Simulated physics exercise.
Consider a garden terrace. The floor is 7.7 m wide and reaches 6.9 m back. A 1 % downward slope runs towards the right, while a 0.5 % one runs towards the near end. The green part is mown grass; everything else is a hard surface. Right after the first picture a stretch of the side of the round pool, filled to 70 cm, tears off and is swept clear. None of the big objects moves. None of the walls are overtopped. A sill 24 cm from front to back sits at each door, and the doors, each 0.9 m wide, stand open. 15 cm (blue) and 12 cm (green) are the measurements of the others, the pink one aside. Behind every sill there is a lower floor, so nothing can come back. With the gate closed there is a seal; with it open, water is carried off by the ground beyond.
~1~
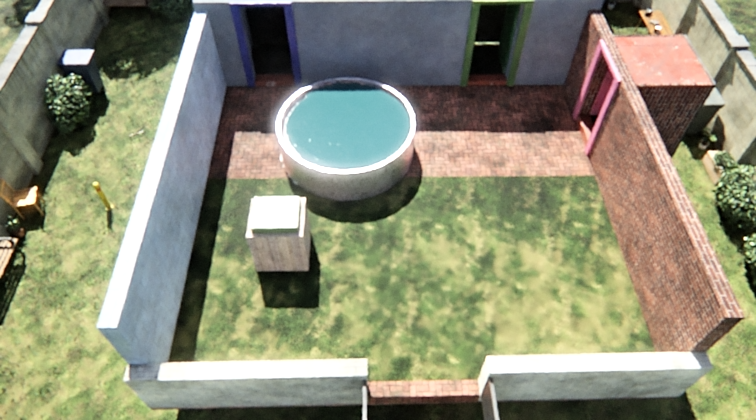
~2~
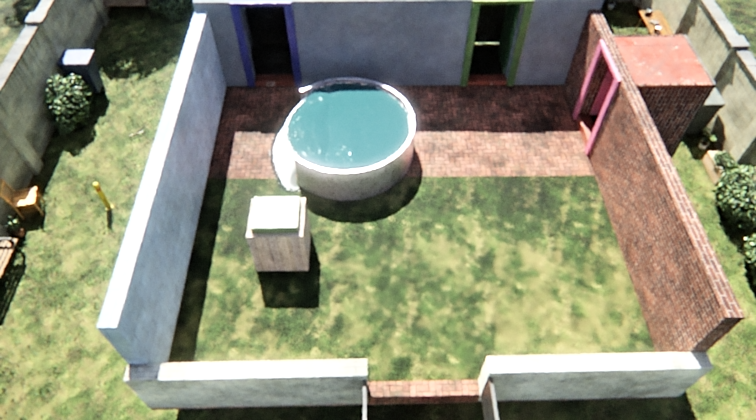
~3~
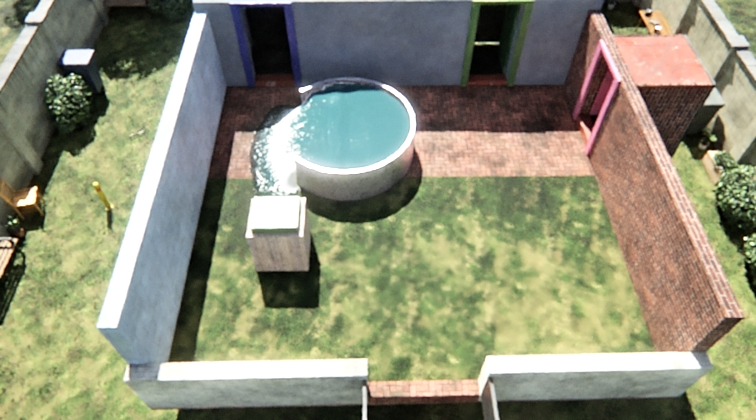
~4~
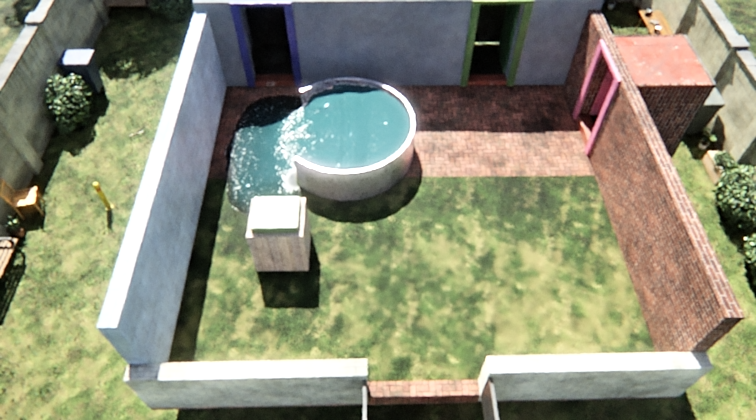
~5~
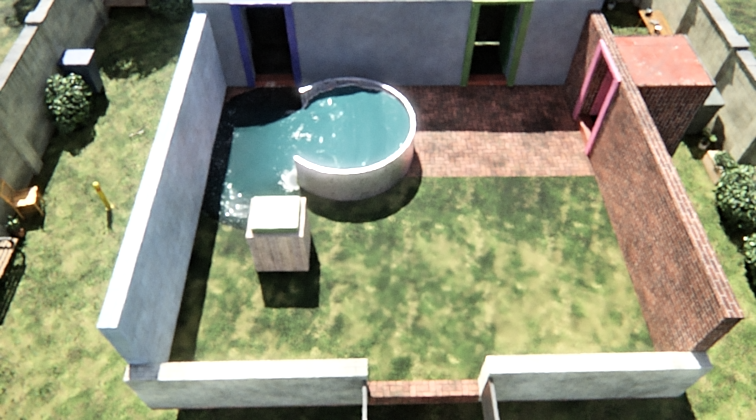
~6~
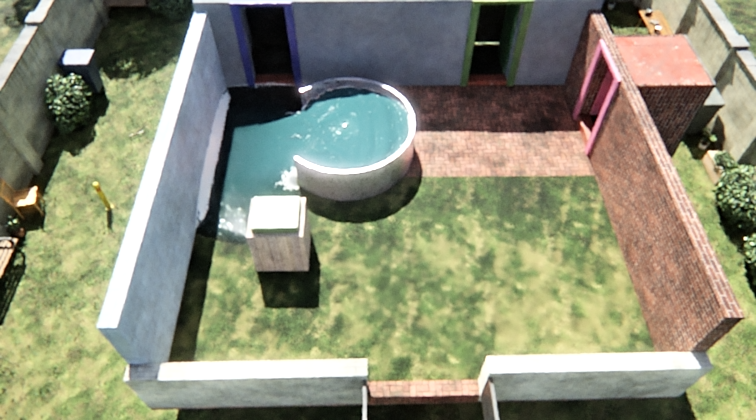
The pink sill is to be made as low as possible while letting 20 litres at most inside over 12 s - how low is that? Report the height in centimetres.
It comes to about 9 cm.
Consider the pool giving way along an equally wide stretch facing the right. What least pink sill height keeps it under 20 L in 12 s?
Some 30 cm.
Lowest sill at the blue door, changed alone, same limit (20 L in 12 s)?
Roughly 25 cm at the blue door.
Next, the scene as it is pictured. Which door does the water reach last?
The pink door comes last.
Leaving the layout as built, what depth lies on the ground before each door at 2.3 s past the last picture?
In cm - blue: 28, green: 0, pink: 0.
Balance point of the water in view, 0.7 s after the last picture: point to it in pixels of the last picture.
Roughly (304, 151).
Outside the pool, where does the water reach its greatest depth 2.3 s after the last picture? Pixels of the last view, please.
(225, 98).
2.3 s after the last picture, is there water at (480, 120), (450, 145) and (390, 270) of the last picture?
In that order: Not reached, still dry, dry.
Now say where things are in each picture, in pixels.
The first picture shows still water, 70 cm deep, in the round pool at (346, 125); the pink door at (596, 98) is dry.
In the second picture, the front is at (284, 187), 0.3 m from the gap at (284, 143); 0.4 m2 of floor is wet, 70 cm left at the back.
In the third picture, the front is at a hidden place, 0.7 m from the gap at (284, 144); 1.6 m2 of floor is wet, 70 cm left at the back.
In the fourth picture, the gap is at (285, 145), the front 1.2 m out at (235, 202); the back of the round pool holds 70 cm.
In the fifth picture, the front is at (208, 209), 1.8 m from the gap at (285, 146); 6.0 m2 of floor is wet, 70 cm left at the back.
In the sixth picture, water pours out at (285, 146) and has run 2.1 m, to (197, 230); about 7 cm deep outside, 66 cm at the back; the pink door at (596, 98), 6.2 m from the gap, is still 5.8 m from the nearest water.
Then, 0.7 s after the last picture water covers 15 % of the floor, deepest (51 cm) near (214, 151); it has not reached the pink door.
Then, 2.3 s after the last picture water covers 35 % of the floor, deepest (34 cm) near (225, 98); it has not reached the pink door.
Then, 11.3 s after the last picture water covers 100 % of the floor, deepest (14 cm) near (656, 376); 5 cm at the pink door, 0 litres in over its 18 cm sill.
At the pink door as built, the water peaked near 14 cm, 4.3 s after the last picture.
Run again over the same 12 s with other heights there, 28 litres in over 8 cm, 7 litres over 11 cm. The limit of 20 litres is kept from about 9 cm up.
